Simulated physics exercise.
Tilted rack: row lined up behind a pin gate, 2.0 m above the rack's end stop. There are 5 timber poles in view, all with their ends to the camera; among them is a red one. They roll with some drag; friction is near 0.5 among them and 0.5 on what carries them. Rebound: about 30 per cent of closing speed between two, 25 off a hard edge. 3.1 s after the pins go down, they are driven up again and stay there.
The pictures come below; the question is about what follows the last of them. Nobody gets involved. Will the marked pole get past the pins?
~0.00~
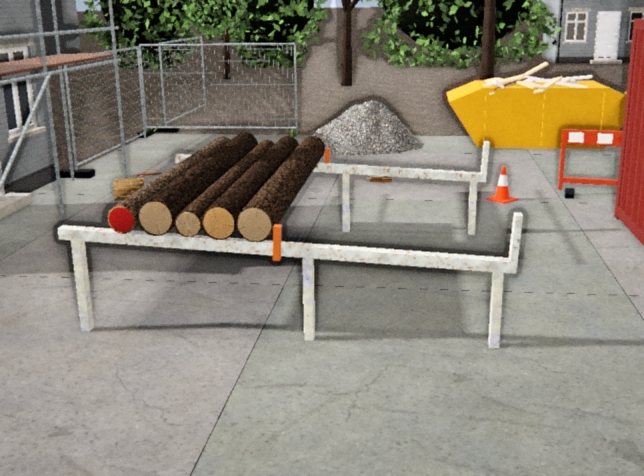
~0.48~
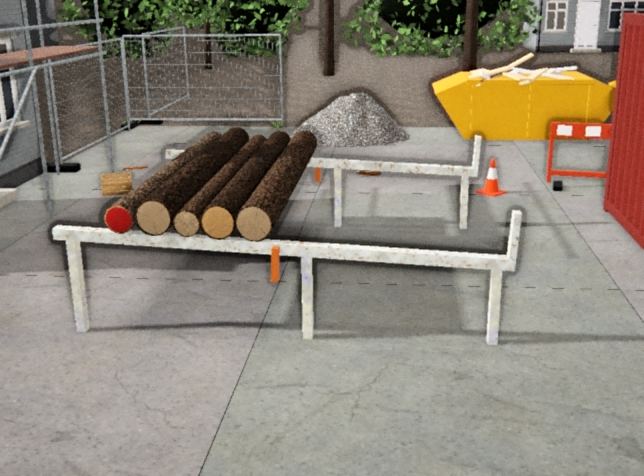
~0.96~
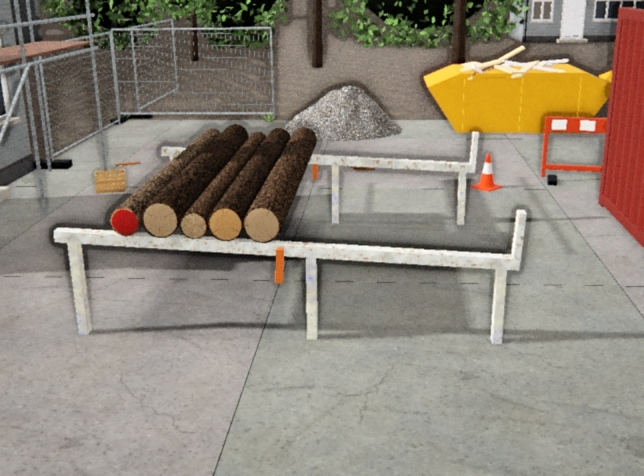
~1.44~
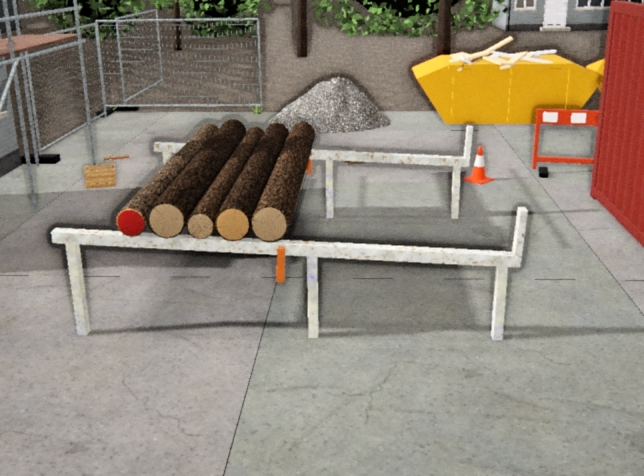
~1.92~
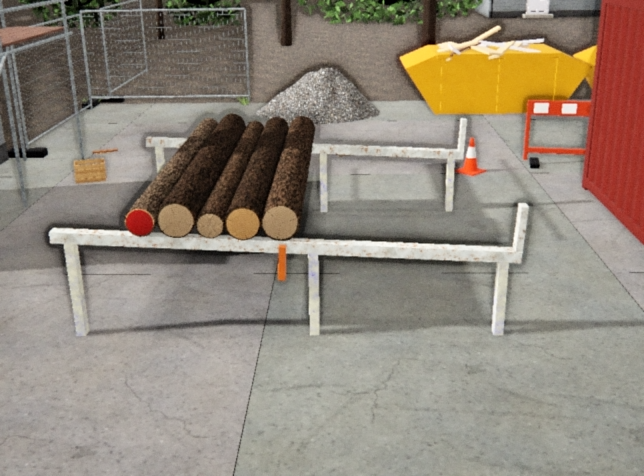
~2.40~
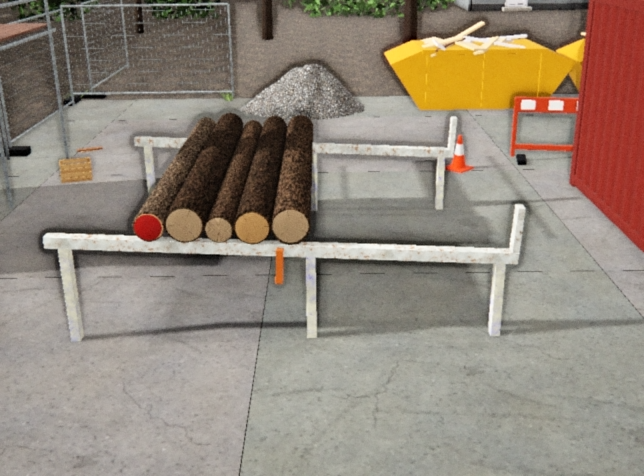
Looks like the red one never gets past.
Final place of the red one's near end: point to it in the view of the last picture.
(192, 228).
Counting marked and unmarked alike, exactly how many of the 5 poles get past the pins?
Exactly 2 of the lot.
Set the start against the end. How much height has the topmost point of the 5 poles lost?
5 cm.
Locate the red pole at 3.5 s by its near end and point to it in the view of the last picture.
Its near end sits close to (188, 228).
By 3.5 s, red is on the rails, 75 cm above the pins, rolling right; 2 through so far.
By 4.9 s, red is on the rails, 75 cm above the pins; 2 through so far.
Finally (6.6 s), red is on the rails, 75 cm above the pins; 2 through so far.
